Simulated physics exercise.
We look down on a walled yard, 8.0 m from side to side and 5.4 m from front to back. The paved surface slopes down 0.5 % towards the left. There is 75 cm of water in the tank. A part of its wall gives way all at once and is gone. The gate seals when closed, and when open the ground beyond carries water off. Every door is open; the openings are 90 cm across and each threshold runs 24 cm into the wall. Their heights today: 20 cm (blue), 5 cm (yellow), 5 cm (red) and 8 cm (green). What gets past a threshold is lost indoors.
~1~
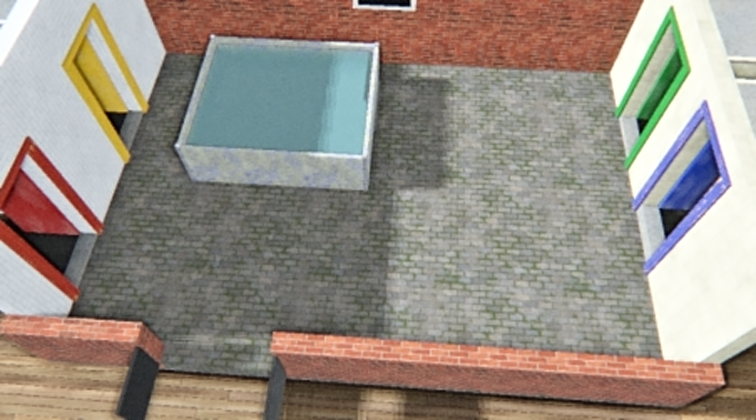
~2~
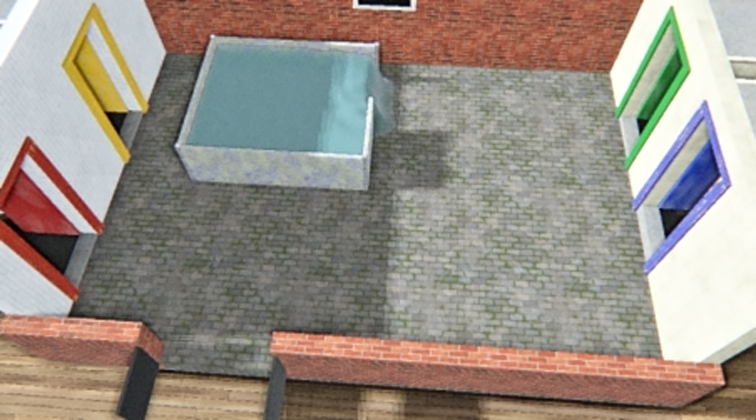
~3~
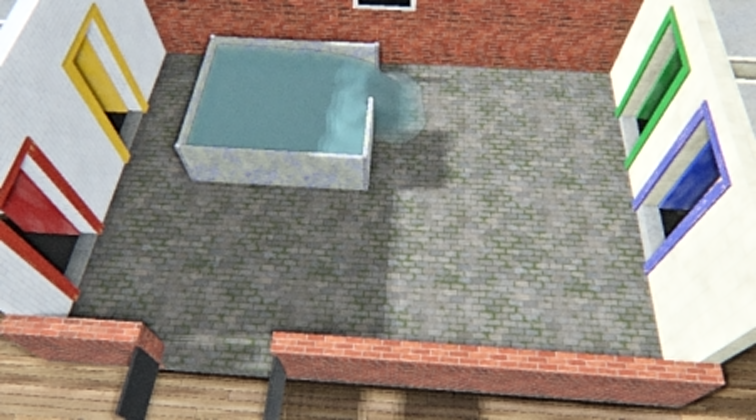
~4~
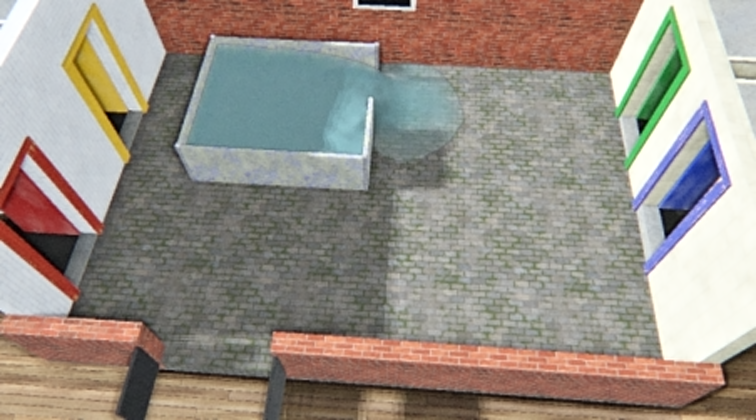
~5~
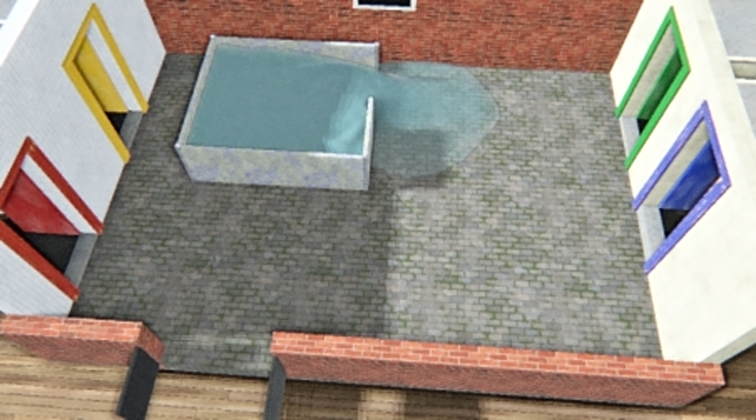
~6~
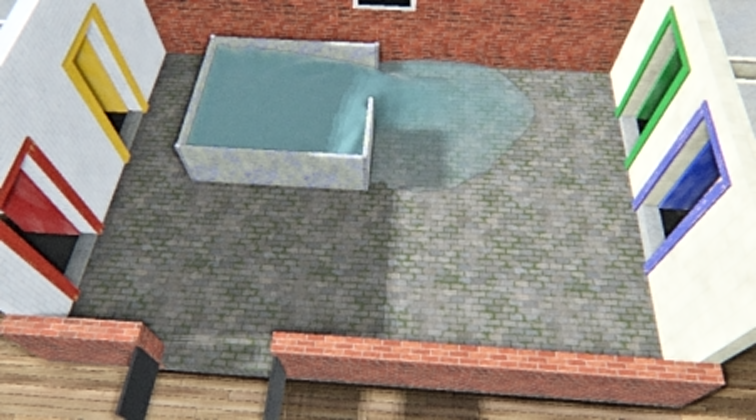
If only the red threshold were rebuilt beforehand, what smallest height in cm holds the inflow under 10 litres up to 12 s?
About 12.5 cm.
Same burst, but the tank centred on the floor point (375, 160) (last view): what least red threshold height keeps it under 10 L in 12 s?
Then roughly 13.0 cm.
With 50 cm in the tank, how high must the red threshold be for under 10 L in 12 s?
Then roughly 6.0 cm.
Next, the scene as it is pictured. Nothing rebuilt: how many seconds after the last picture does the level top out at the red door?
At about 9.5 s.
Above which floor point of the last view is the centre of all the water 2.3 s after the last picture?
Around (383, 131).
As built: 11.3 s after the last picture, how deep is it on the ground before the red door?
Some 14.0 cm.
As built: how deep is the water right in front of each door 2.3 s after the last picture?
In cm: Blue 19, yellow 0, red 0, green 31.
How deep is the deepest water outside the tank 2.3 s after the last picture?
Up to some 40 cm.
Then, 0.7 s after the last picture water covers 30 % of the floor, deepest (46 cm) near (379, 99); it has not reached the red door.
Then, 2.3 s after the last picture water covers 40 % of the floor, deepest (40 cm) near (611, 95); it has not reached the red door.
Then, 11.3 s after the last picture water covers 100 % of the floor, deepest (16 cm) near (61, 337); 14 cm at the red door, 153 litres in over its 5 cm threshold.
At the red door as built, the water peaked near 15 cm, 9.7 s after the last picture.
Run again over the same 12 s with other heights there, 33 litres in over 10.5 cm, 2 litres over 14 cm. The limit of 10 litres is kept from about 12.5 cm up.
